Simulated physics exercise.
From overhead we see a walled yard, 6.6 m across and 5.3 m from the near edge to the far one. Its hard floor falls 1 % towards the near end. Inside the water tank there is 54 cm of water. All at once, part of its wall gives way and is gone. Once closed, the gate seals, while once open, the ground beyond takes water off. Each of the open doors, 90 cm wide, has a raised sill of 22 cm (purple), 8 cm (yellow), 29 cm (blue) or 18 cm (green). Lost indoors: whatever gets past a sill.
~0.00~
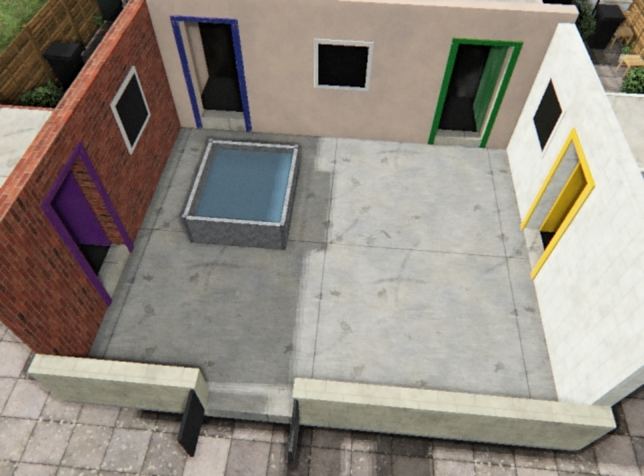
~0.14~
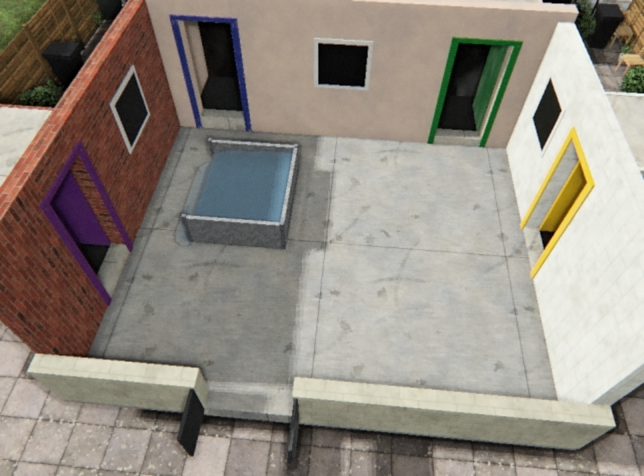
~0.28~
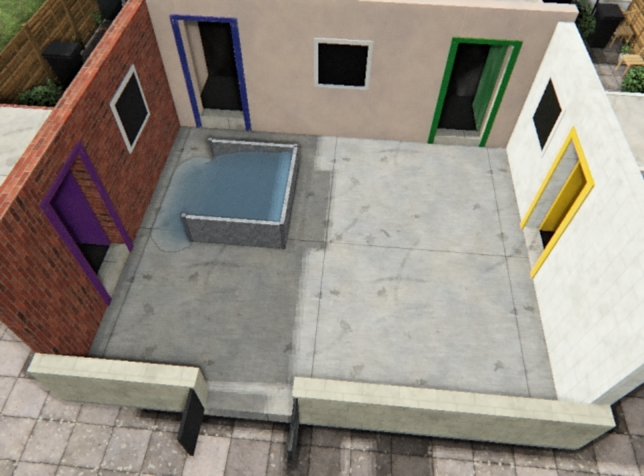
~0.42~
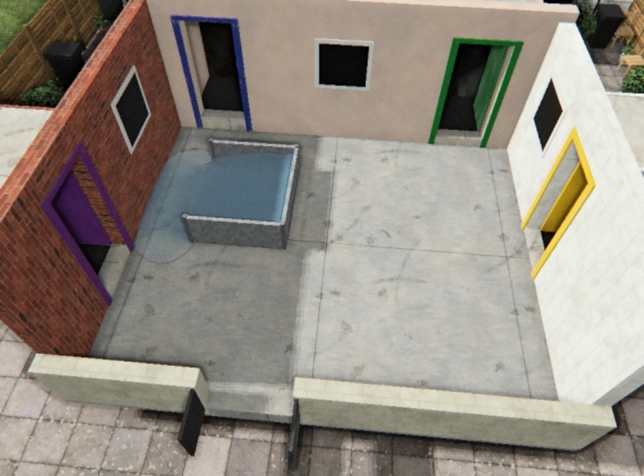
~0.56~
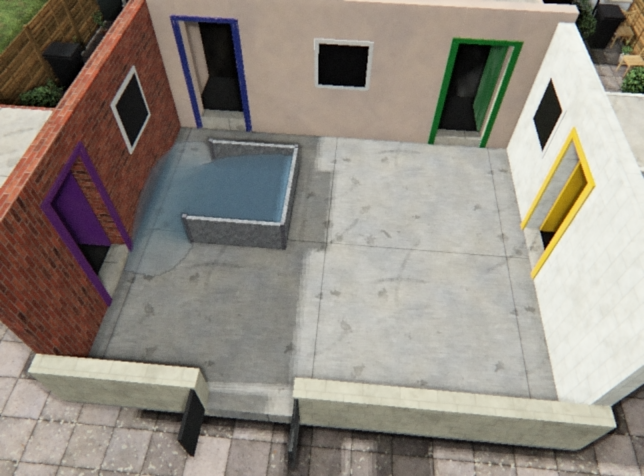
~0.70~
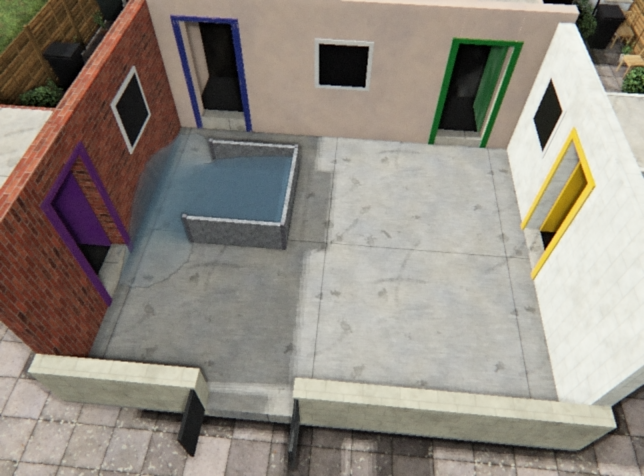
Water sits still in a raised grey tank in a walled yard until the tank's left side vanishes. The water pours out through the gap onto the concrete floor, spreading left to the red brick wall with the purple doorway, then widening along it toward the near end as the tank's level drops.
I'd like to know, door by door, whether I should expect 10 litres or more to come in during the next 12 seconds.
Here is what to expect: At the purple door, not that much; at the yellow door, not that much; at the blue door, not that much; at the green door, not that much.
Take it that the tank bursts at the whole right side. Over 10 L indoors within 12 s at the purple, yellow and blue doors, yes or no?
In that case, purple door: Less than that, yellow door: More than that, blue door: Less than that.
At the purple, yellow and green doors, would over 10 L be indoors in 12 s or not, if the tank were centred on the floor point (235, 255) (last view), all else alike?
Against that limit: Purple past it, yellow below, green not over.
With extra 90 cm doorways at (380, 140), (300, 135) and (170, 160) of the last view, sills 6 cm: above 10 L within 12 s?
Door 1: Lower; door 2: Lower; door 3: Higher.
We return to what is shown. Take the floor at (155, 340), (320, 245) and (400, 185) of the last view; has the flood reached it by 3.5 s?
The first point is awash, the second is not yet hit and the third is awash.
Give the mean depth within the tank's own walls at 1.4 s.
I'd put the average depth near 23 cm.
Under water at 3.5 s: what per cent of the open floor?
Wet share: Near 45 percent.
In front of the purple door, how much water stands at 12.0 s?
Depth: Approx. 3.0 cm.
After 1.4 s water covers 15 % of the floor and is deepest (42 cm) near (181, 130); purple door 16 cm at the sill, 0 L in, yellow door not reached, blue door 10 cm at the sill, 0 L in, green door not reached.
After 2.2 s water covers 25 % of the floor and is deepest (32 cm) near (181, 130); purple door 14 cm at the sill, 0 L in, yellow door not reached, blue door 22 cm at the sill, 0 L in, green door not reached.
After 3.5 s water covers 45 % of the floor and is deepest (19 cm) near (80, 378); purple door 8 cm at the sill, 0 L in, yellow door not reached, blue door 12 cm at the sill, 0 L in, green door not reached.
After 7.0 s water covers 85 % of the floor and is deepest (12 cm) near (80, 378); purple door 5 cm at the sill, 0 L in, yellow door 4 cm at the sill, 0 L in, blue door 5 cm at the sill, 0 L in, green door 3 cm at the sill, 0 L in.
After 12.0 s water covers 90 % of the floor and is deepest (8 cm) near (528, 420); purple door 3 cm at the sill, 0 L in, yellow door 3 cm at the sill, 0 L in, blue door 3 cm at the sill, 0 L in, green door 1 cm at the sill, 0 L in.
